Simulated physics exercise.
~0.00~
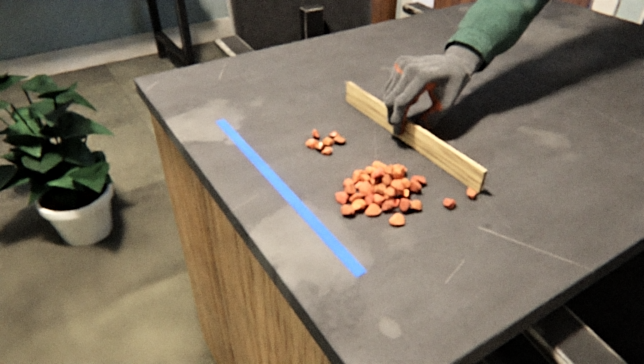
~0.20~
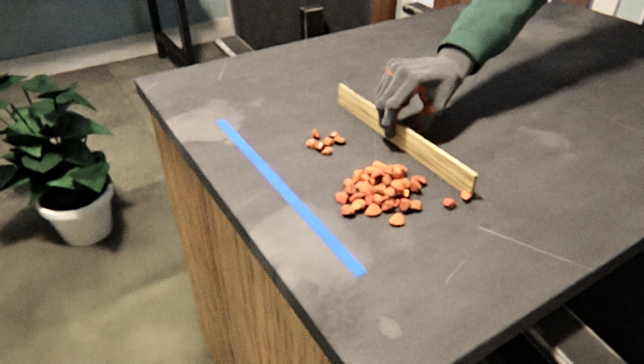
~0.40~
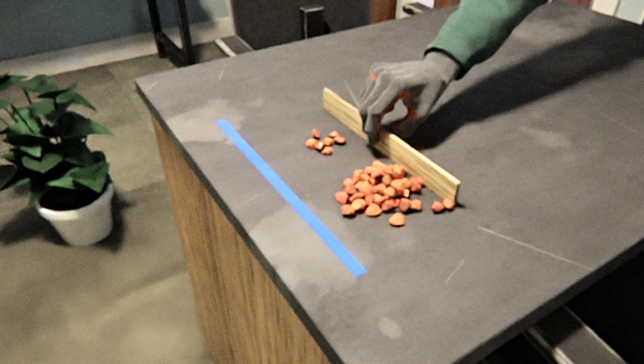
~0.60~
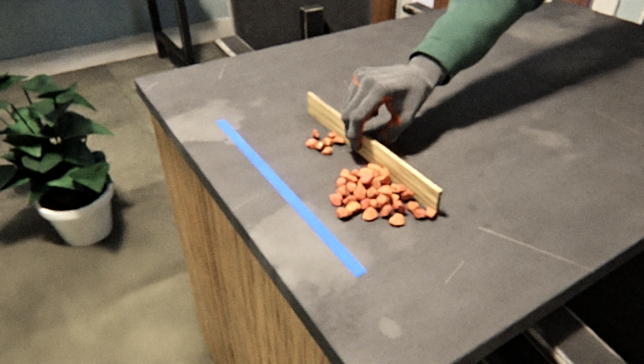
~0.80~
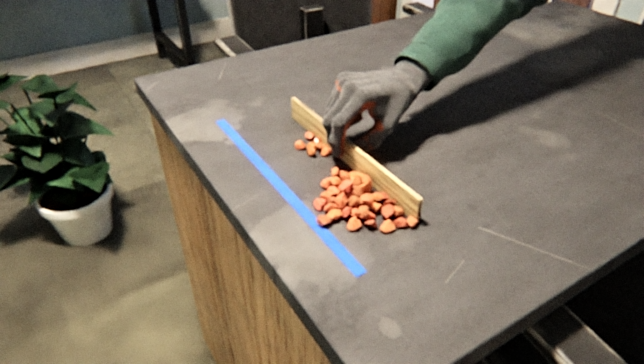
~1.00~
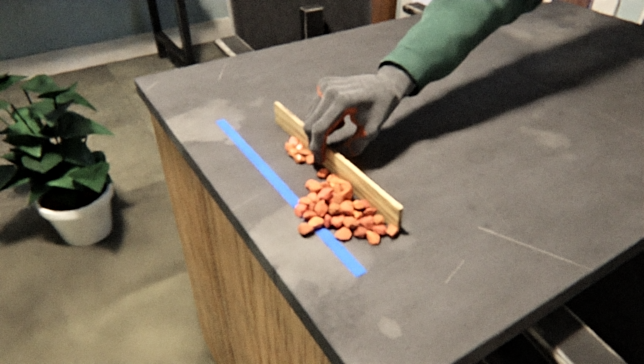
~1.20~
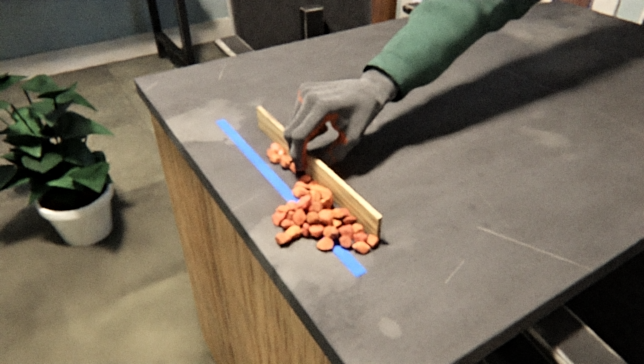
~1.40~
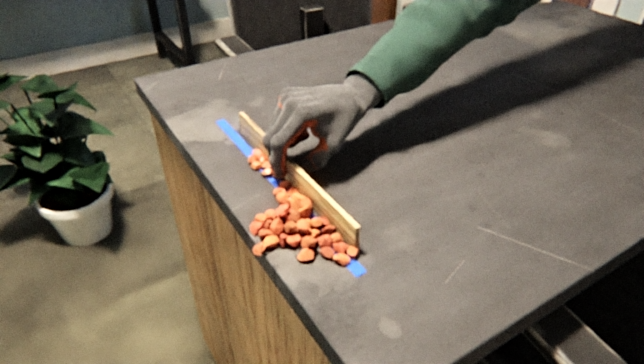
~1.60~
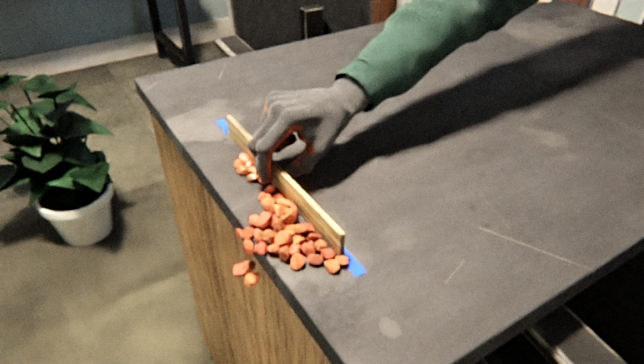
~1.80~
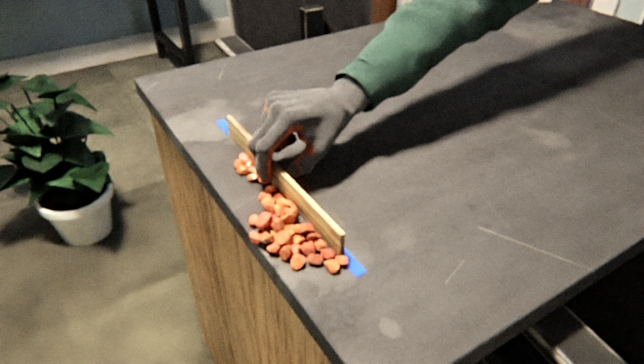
A gloved hand sweeps two orange piles to blue tape, and some nearer pieces fall off.
